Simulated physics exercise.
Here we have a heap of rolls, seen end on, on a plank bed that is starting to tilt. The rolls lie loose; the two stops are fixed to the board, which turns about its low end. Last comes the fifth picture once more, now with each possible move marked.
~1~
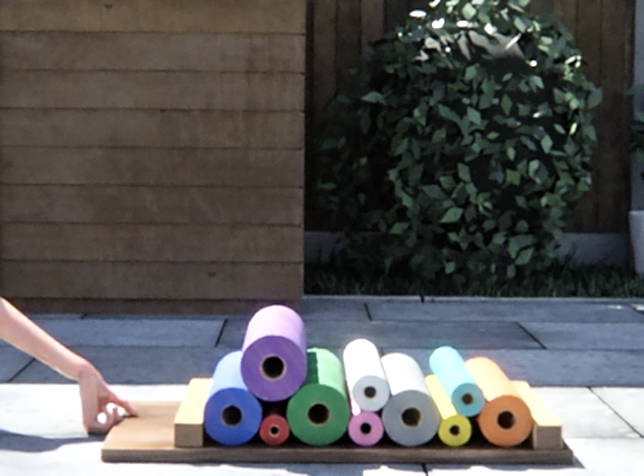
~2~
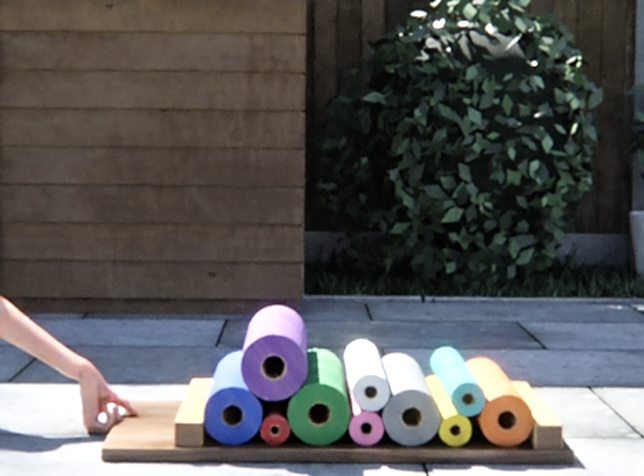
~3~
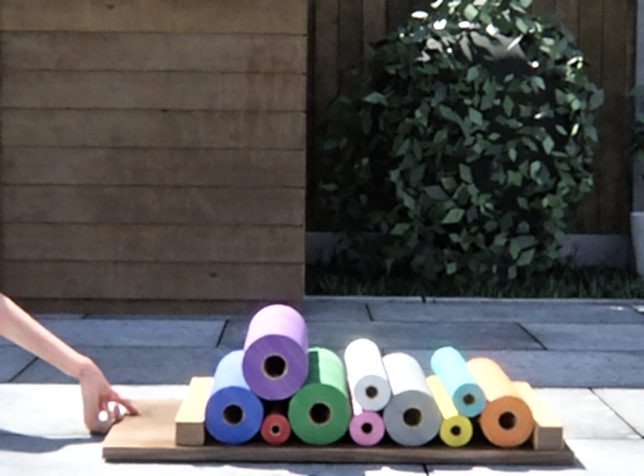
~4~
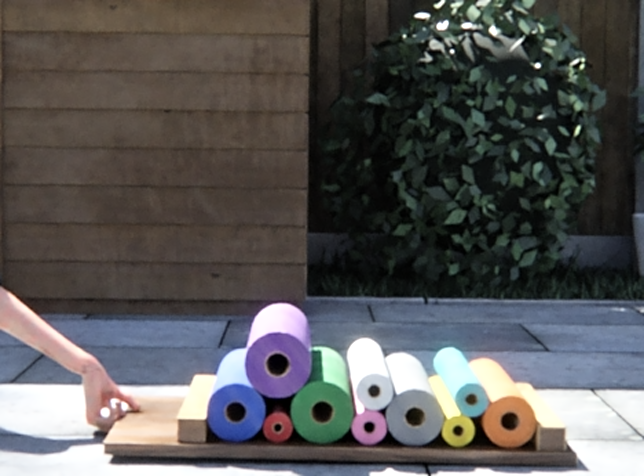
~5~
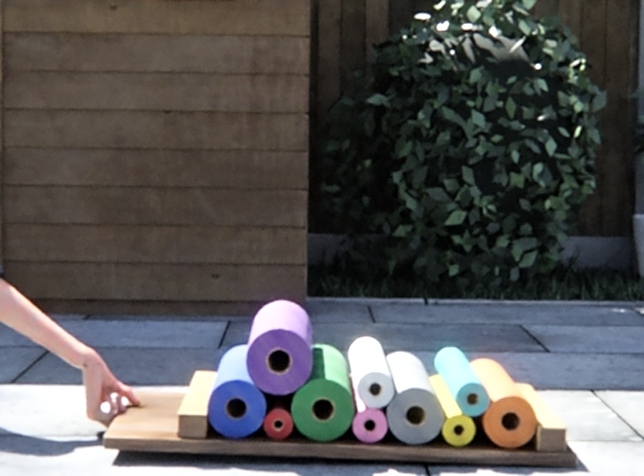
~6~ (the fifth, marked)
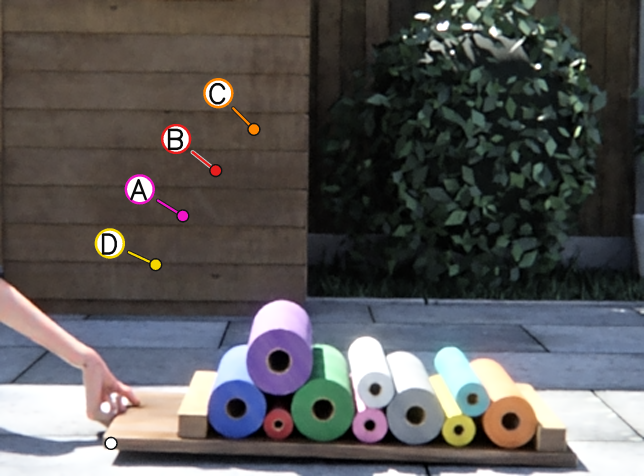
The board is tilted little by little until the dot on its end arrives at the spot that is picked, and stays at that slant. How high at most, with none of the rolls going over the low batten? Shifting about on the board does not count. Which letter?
Mark B is as high as it can go.
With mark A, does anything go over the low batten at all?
No, at A.
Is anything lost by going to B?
At B: No.
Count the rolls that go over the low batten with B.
The count is none.
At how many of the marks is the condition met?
Three of the four.
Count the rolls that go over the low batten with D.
The count is none.
On the copy, A at (183, 216); B at (215, 171); C at (254, 129); D at (156, 265); the white dot at (111, 443).
On B. First, board at 20°.
Then, board at 38°.
Finally, board at 38°, none over the low batten.
By contrast, A none over the low batten; C one over the low batten (purple); D none over the low batten.
